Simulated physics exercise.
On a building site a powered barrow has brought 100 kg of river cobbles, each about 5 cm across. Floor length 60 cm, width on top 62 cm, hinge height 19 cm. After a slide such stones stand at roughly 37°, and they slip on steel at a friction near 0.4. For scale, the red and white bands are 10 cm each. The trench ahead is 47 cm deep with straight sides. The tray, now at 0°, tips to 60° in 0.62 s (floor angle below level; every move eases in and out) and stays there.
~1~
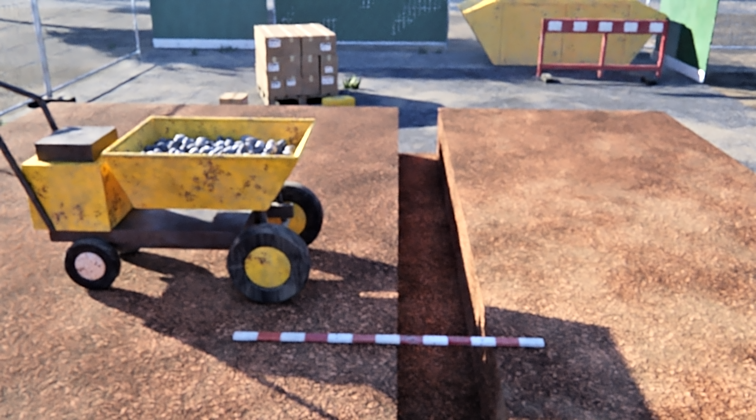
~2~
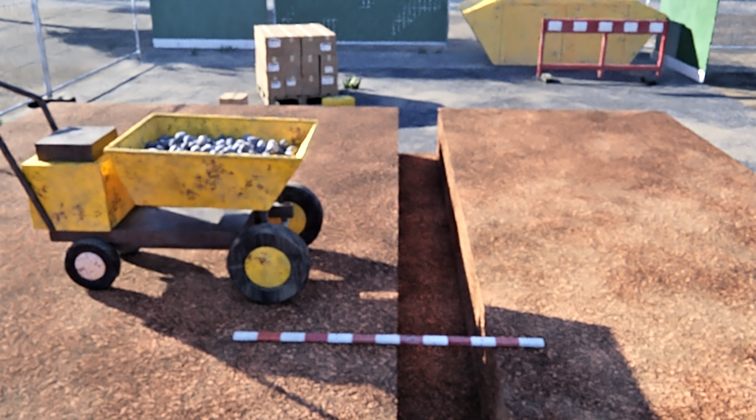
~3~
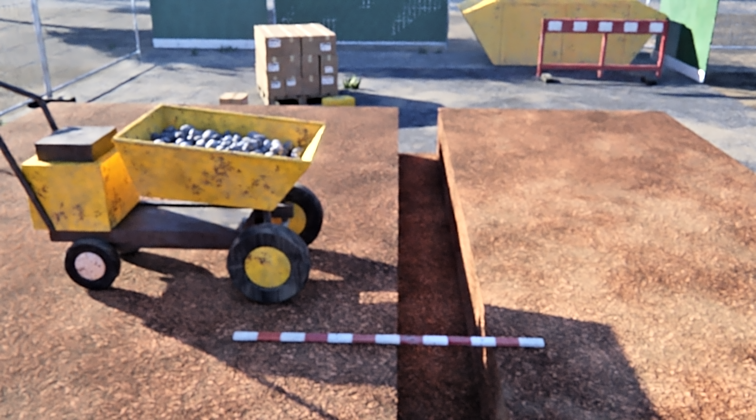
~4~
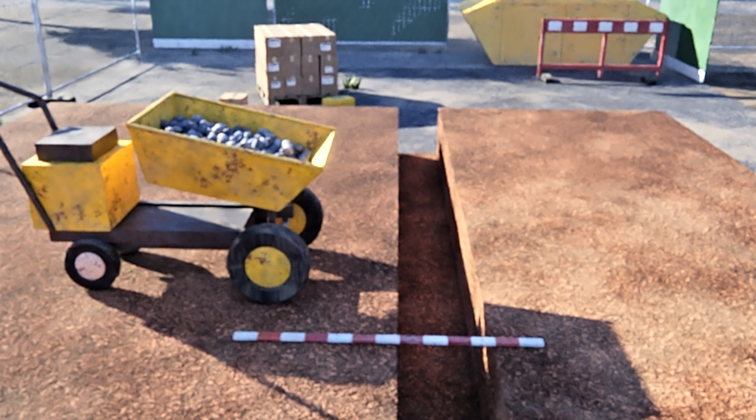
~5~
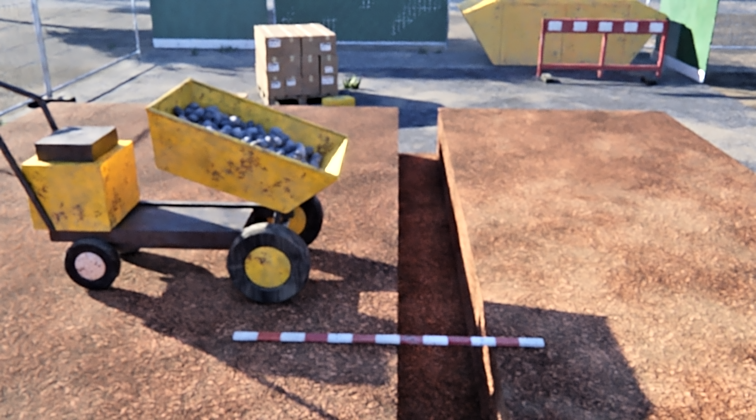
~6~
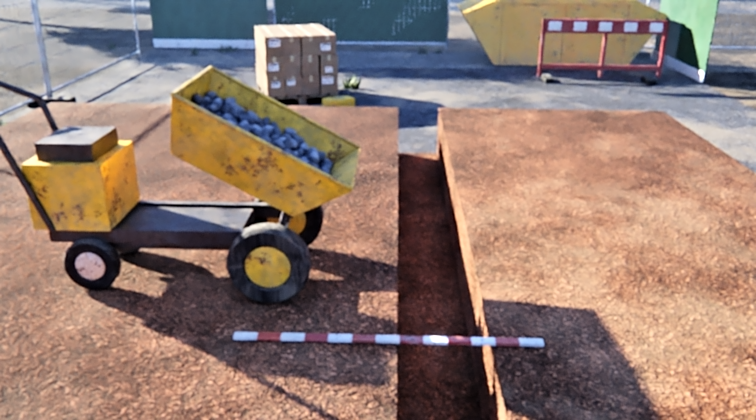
The yellow tray of grey stones on the barrow tilts steadily down toward the right.
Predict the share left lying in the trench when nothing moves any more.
Some 59 per cent of it.
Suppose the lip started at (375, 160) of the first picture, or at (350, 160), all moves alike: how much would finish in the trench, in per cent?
About 15 and 30 per cent.
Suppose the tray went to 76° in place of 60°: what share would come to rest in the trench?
It would be near 95 per cent.
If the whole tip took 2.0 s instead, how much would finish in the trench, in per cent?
Then about 55 per cent.
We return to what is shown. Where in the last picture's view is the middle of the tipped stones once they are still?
Around (441, 345).
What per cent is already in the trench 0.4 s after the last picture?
Some 5 per cent.
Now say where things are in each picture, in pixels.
Lip at (298, 158), floor tilted 0°, highest stones at (196, 145), in the first frame.
Lip at (302, 159), floor tilted 2°, highest stones at (191, 143), in the second frame.
The tray is at 6°, its lip at (311, 163); the top of the load is at (185, 135), in the third frame.
The tray is at 12°, its lip at (323, 169); the top of the load is at (192, 125), in the fourth frame.
Lip at (338, 178), floor tilted 20°, highest stones at (194, 114), in the fifth frame.
Lip at (352, 190), floor tilted 29°, highest stones at (210, 103), in the sixth frame.
Then, 0.2 s after the last picture the floor is at 50°, 100 % in the tray; the foremost stones are at (354, 206).
Then, 0.4 s after the last picture the floor is at 60°, 94 % in the tray, 2 % short of the trench, 4 % in the trench; the foremost stones are at (421, 237).
Then, 0.8 s after the last picture the floor is at 60°, 54 % in the tray, 1 % short of the trench, 43 % in the trench, 2 % past the trench; the foremost stones are at (511, 278).
Then, 2.7 s after the last picture the floor is at 60°, 38 % in the tray, 59 % in the trench, 2 % past the trench; the foremost stones are at (575, 262).
